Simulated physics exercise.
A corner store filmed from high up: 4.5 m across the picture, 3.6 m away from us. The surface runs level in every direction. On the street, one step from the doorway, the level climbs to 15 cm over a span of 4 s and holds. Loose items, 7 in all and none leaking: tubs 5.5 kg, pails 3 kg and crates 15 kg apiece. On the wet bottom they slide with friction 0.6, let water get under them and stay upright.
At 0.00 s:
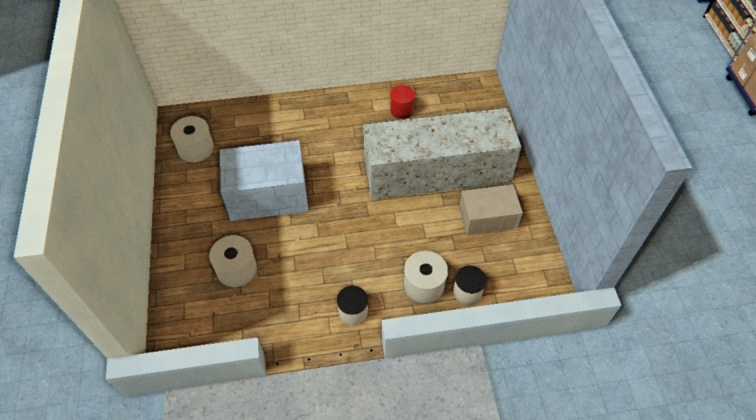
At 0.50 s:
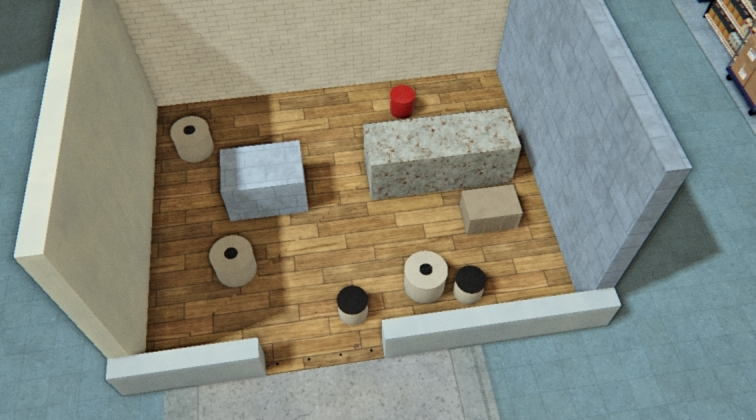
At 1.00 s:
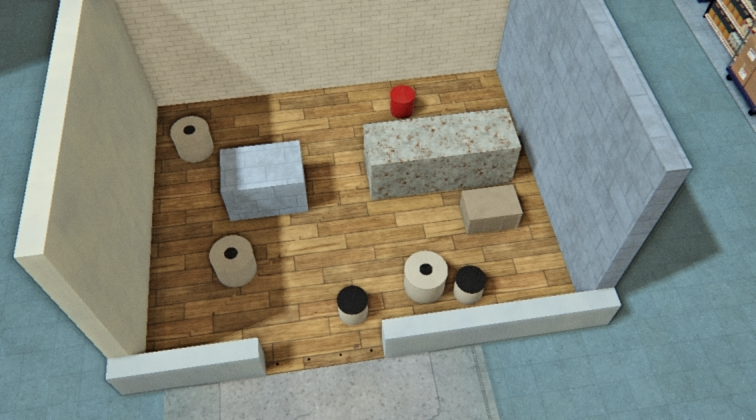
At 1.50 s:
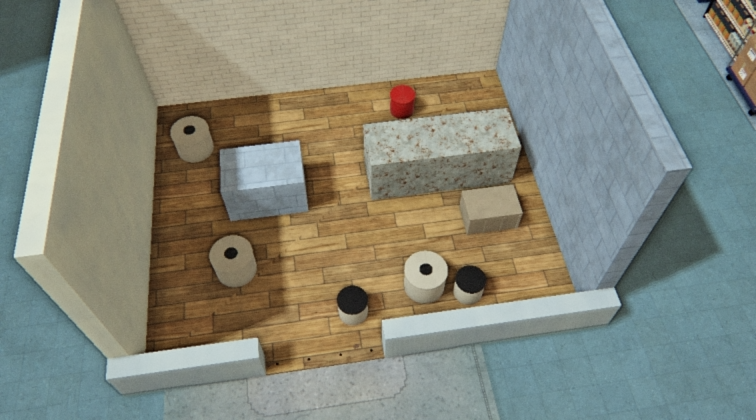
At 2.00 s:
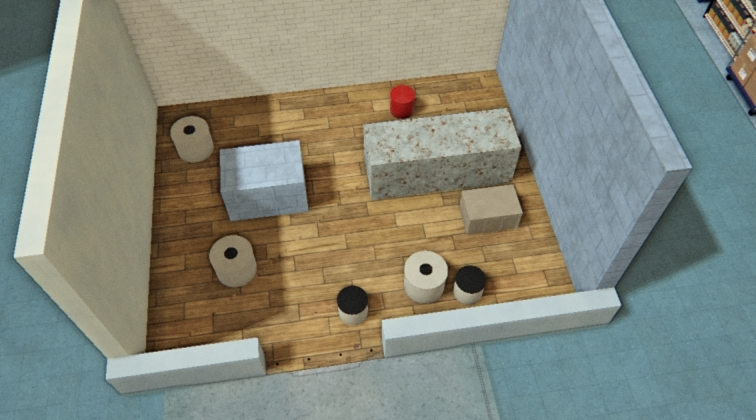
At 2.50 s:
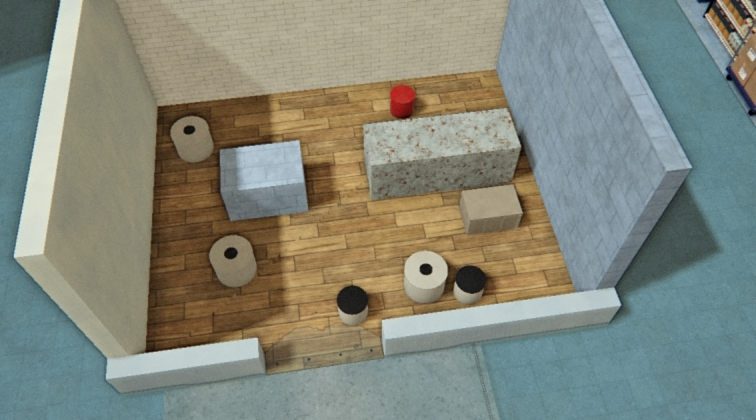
A walled store with a speckled counter, crates, pails and a red pail stood still while the ground outside turned a darker blue-green, and then a thin film of water showed at the doorway.
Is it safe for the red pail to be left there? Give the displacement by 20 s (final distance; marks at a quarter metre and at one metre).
It will shift a modest distance.
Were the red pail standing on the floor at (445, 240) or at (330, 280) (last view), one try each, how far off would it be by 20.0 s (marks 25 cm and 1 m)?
Results in order: It covers a small distance; it ends up well away.
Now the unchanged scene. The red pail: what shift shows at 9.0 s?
0 cm, give or take.
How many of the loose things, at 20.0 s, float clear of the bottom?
Then: 7.
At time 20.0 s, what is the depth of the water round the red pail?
Somewhere close to 8 cm.
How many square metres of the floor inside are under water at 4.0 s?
2.5 m2.
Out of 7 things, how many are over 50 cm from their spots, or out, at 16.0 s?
At that time I count 4.
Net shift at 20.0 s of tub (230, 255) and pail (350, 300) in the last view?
Shifts: 60 cm / 140 cm.
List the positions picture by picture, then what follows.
The first frame shows the red pail at (403, 94), on the bottom; water covers 0.0 m2; 0 of 7 have shifted.
The second frame shows the red pail at (403, 94), on the bottom; water covers 0.0 m2; 0 of 7 have shifted.
The third frame shows the red pail at (403, 94), on the bottom; water covers 0.0 m2; 0 of 7 have shifted.
The fourth frame shows the red pail at (403, 94), on the bottom; water covers 0.0 m2; 0 of 7 have shifted.
The fifth frame shows the red pail at (403, 94), on the bottom; 0.0 m2 under water; 0 of 7 have shifted.
The sixth frame shows the red pail at (403, 94), on the bottom; 0.2 m2 under water; 0 of 7 have shifted.
After 4.0 s the red pail is near (403, 94), 0.0 m from its start, aground; 0 afloat.
After 9.0 s the red pail is near (403, 94), 0.0 m from its start, aground; 3 afloat.
After 16.0 s the red pail is near (394, 100), 0.2 m from its start, afloat; 7 afloat.
After 20.0 s the red pail is near (441, 116), 0.6 m from its start, afloat; 7 afloat.
